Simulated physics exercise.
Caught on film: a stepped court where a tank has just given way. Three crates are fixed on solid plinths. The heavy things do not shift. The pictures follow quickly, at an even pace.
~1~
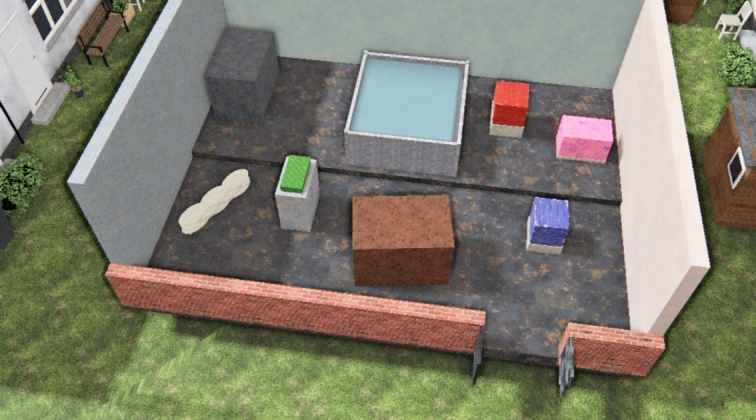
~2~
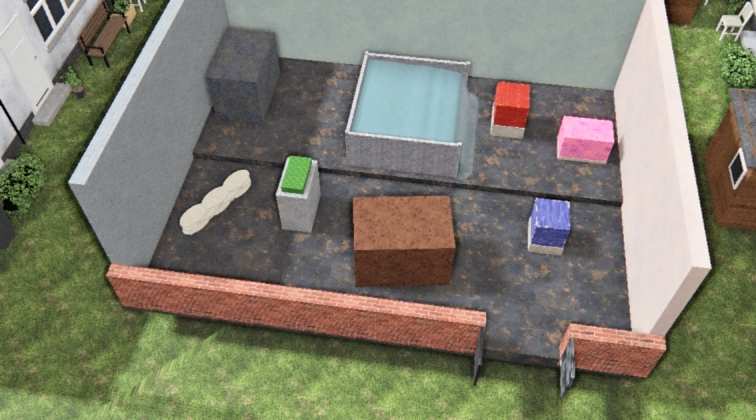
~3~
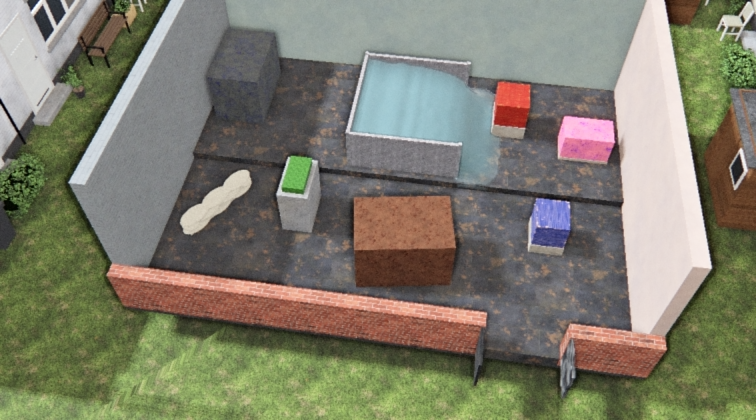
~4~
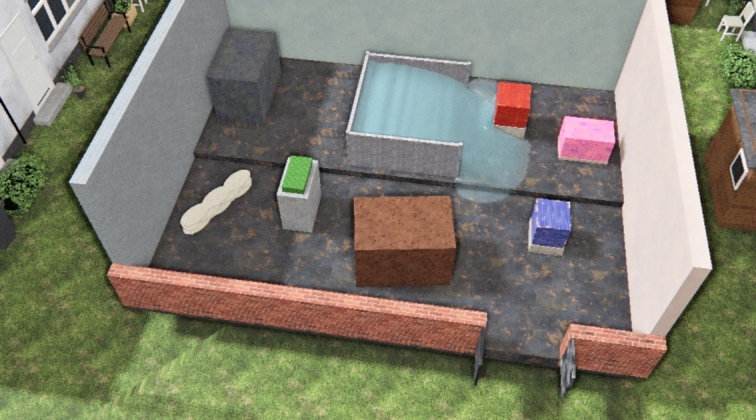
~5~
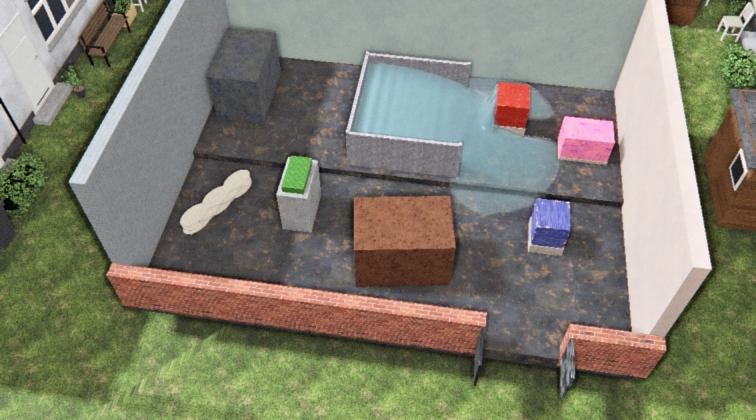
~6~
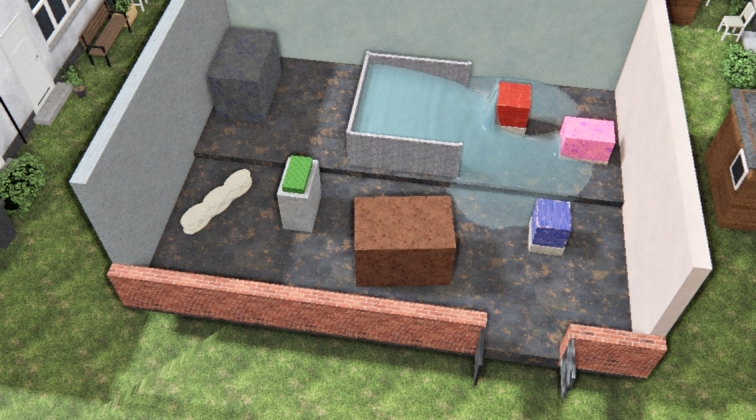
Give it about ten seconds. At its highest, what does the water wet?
The pink crate gets wet; the red crate gets wet; the blue crate gets wet.
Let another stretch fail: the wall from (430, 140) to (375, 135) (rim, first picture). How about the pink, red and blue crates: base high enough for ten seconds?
My reading: Pink remains dry, red keeps dry, blue is topped.
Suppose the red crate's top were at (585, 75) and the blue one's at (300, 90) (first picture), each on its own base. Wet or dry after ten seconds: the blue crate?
Then: The blue one keeps dry.
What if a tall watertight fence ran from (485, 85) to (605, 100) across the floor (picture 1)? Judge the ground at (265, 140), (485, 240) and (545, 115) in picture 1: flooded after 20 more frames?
As listed: Clear, awash, wet.
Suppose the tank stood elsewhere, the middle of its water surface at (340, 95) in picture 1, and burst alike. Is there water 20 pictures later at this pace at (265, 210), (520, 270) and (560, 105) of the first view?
One after the other: Clear, flooded, flooded.
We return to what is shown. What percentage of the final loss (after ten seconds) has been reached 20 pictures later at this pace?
Near 20 in a hundred.
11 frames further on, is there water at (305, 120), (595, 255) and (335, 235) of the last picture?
In turn: Clear, awash, clear.
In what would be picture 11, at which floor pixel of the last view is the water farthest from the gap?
I would point to (618, 255).
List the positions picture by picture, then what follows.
The first frame shows the water tank at (409, 99) is whole and still.
In the second frame, the front is at a hidden place, out from the gap at (460, 125).
In the third frame, the front is at (479, 185), out from the gap at (460, 126).
In the fourth frame, the front is at a hidden place, out from the gap at (460, 127).
In the fifth frame, the front is at (521, 83), out from the gap at (460, 127).
In the sixth frame, the front is at (583, 183), out from the gap at (460, 127).
A moment on, water covers 25 % of the floor; the pink crate water round its plinth, the red crate water round its plinth, the blue crate water round its plinth.
Next, water covers 40 % of the floor; the pink crate water round its plinth, the red crate water round its plinth, the blue crate water round its plinth.
Then, water covers 50 % of the floor; the pink crate water round its plinth, the red crate water round its plinth, the blue crate water round its plinth.
Later, water covers 65 % of the floor; the pink crate water round its plinth, the red crate water round its plinth, the blue crate water round its plinth.
In the end, water covers 90 % of the floor; the pink crate was topped, the red crate was topped, the blue crate was topped.
